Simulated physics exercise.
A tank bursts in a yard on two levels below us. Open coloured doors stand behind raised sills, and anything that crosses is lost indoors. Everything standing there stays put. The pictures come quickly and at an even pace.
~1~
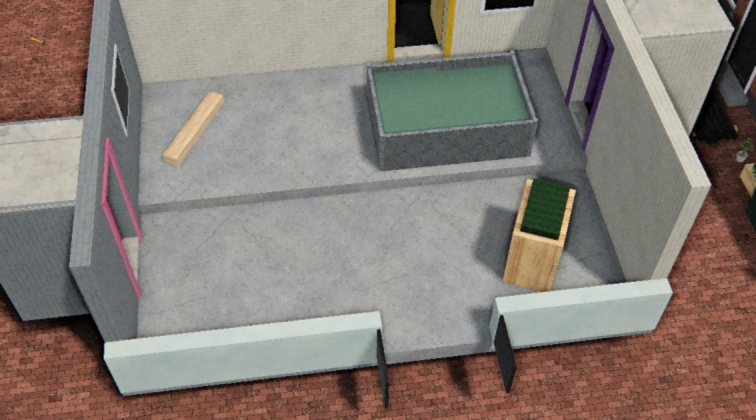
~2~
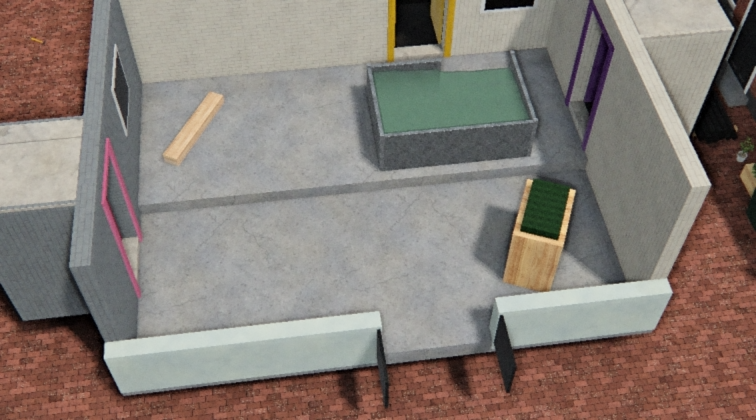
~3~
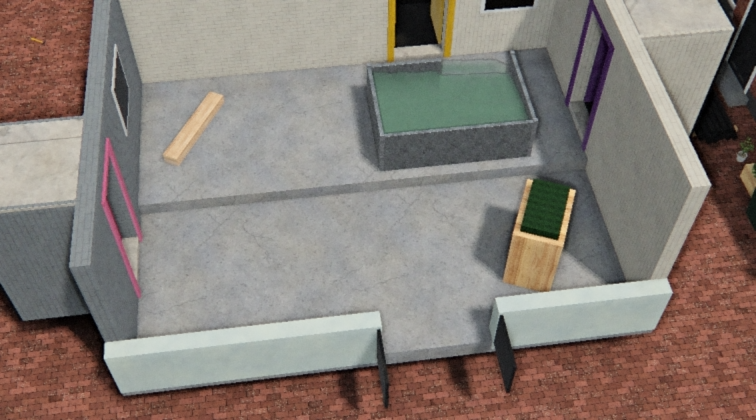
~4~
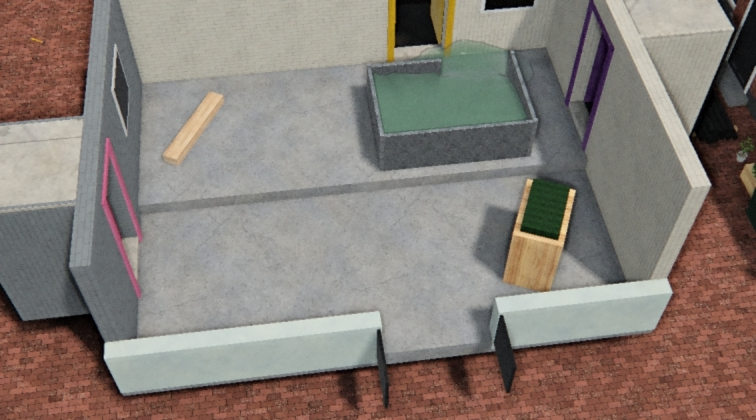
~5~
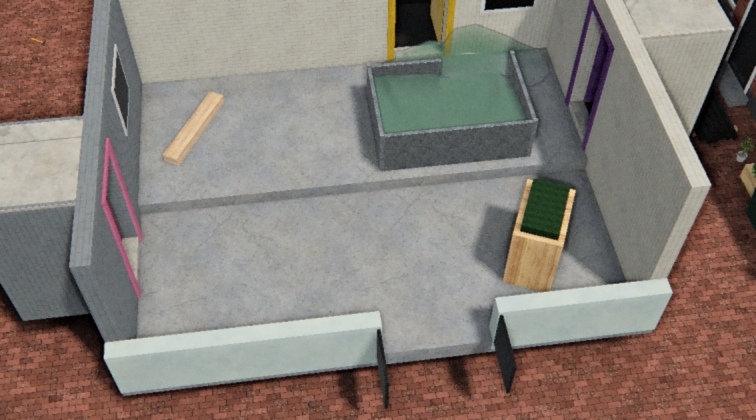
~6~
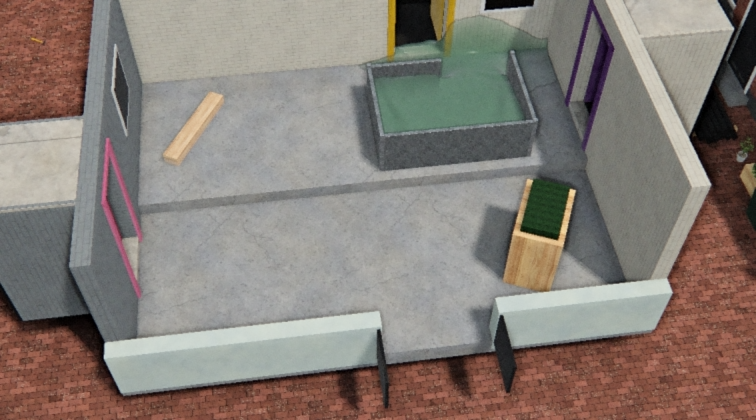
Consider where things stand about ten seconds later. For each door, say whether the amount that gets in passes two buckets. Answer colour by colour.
One by one: Yellow door: Over two buckets. Purple door: Two buckets at most. Pink door: Two buckets at most.
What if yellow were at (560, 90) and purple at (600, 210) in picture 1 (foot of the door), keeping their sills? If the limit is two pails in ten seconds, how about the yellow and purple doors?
As it turns out, the yellow door spills past but the purple door keeps clear.
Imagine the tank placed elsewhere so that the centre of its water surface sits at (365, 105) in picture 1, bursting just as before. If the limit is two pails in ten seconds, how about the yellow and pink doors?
The yellow door tops the limit and the pink door misses the limit.
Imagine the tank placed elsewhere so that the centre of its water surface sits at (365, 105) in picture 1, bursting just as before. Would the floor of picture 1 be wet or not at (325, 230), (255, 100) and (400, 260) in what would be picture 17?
Result: Spared; inundated; spared.
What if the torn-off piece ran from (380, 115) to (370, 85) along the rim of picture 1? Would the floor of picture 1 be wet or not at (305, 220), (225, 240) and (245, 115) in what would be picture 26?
Point by point: Soaked; soaked; soaked.
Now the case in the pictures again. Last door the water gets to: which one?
My pick is the one in pink.
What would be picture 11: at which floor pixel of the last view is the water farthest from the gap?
Look around (279, 78).
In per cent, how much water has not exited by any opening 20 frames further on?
Some 90 per cent has not gone.
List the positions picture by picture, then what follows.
The first picture shows the water tank at (450, 96) is whole and still.
In the second picture, the front is at a hidden place, out from the gap on the water tank's far side.
In the third picture, the front is at a hidden place, out from the gap on the water tank's far side.
In the fourth picture, the front is at (410, 61), out from the gap on the water tank's far side.
In the fifth picture, water pours out on the water tank's far side and has run to (387, 63).
In the sixth picture, the front is at (363, 65), out from the gap on the water tank's far side.
A moment on, water covers 10 % of the floor; the yellow door far over two buckets in, the purple door wet at the sill, nothing in, the pink door not reached.
Next, water covers 30 % of the floor; the yellow door far over two buckets in, the purple door wet at the sill, nothing in, the pink door not reached.
Then, water covers 50 % of the floor; the yellow door far over two buckets in, the purple door wet at the sill, nothing in, the pink door not reached.
Later, water covers 85 % of the floor; the yellow door far over two buckets in, the purple door wet at the sill, nothing in, the pink door wet at the sill, nothing in.
In the end, water covers 85 % of the floor; the yellow door far over two buckets in, the purple door wet at the sill, nothing in, the pink door wet at the sill, nothing in.
